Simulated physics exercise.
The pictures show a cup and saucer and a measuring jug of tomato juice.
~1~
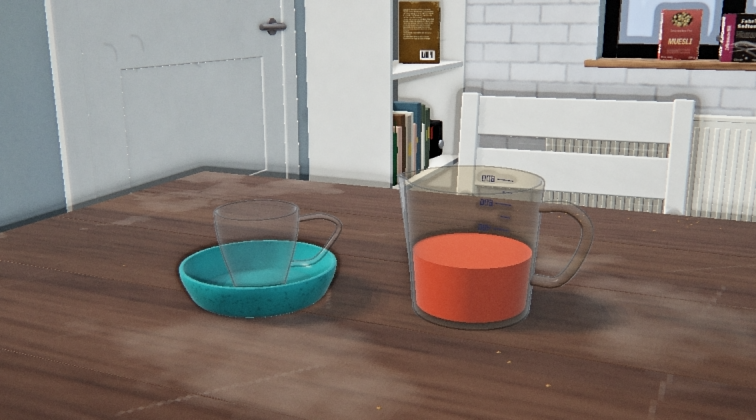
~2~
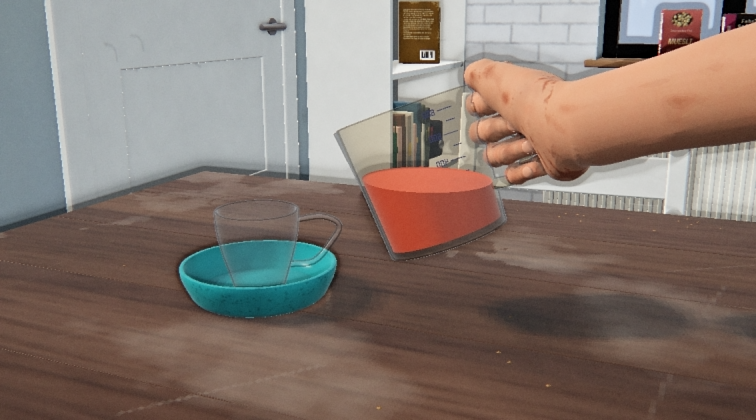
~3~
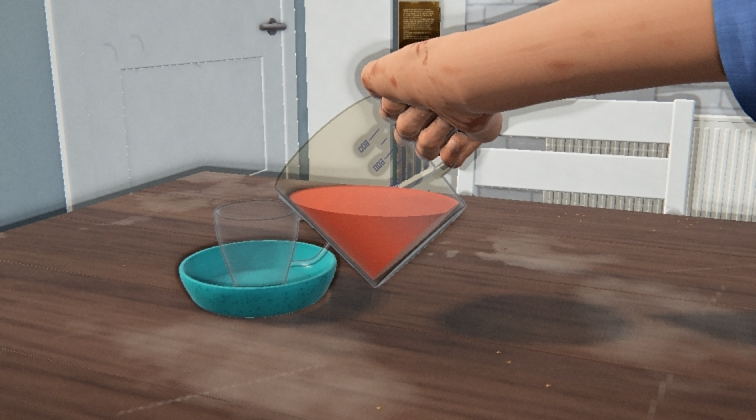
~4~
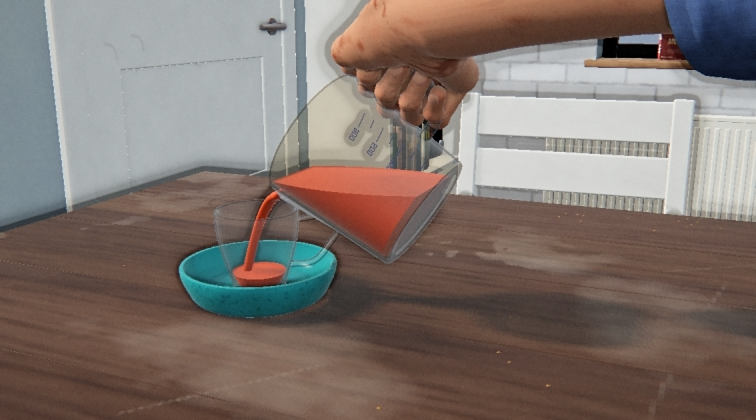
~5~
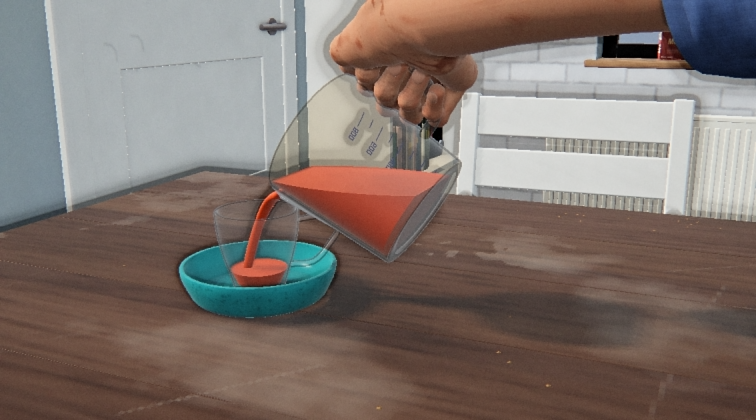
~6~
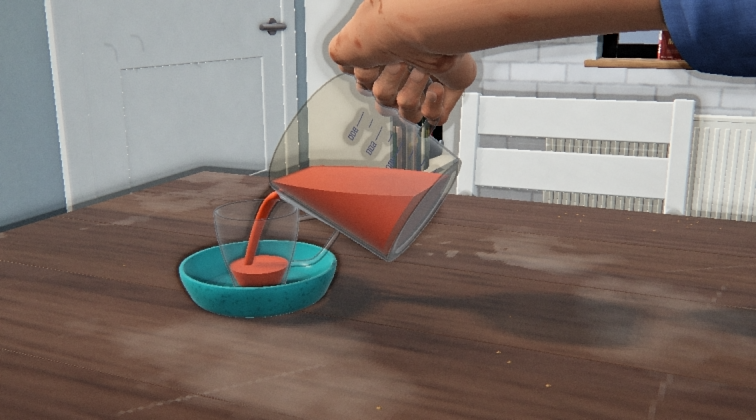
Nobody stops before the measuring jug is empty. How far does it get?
The tomato juice gets as far as the saucer.
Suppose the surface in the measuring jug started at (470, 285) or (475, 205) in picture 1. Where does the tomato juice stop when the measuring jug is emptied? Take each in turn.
In that order: Cup only, over both.
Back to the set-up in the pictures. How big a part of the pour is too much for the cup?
Close to 40 %.
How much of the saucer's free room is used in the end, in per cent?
I make it 50 per cent.
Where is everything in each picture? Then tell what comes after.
The first picture shows before the pour; measuring jug (473, 241) about half full; cup (258, 245) empty; saucer (216, 293) dry.
In the second picture, the measuring jug is on its way; measuring jug (425, 170) tipped 20° with all of its load; cup (258, 245) empty.
The third picture shows the tomato juice nears the lip; measuring jug (372, 192) tipped 45° with all of its load; cup (258, 245) empty.
The fourth picture shows pouring; measuring jug (366, 170) tipped 60° with nearly all of its load; cup nearly empty, surface at (259, 271).
The fifth picture shows pouring; measuring jug (365, 169) tipped 60° with nearly all of its load; cup (258, 245) about a quarter full.
The sixth picture shows pouring; measuring jug (365, 169) tipped 60° with nearly all of its load; cup about a quarter full, surface at (259, 266); saucer (216, 293) dry.
A moment on, the cup is nearly full; the saucer is dry.
Further on, the cup is full to the brim; the saucer is wet, with room to spare.
When it is over, the cup is full to the brim; the saucer is wet, with room to spare.
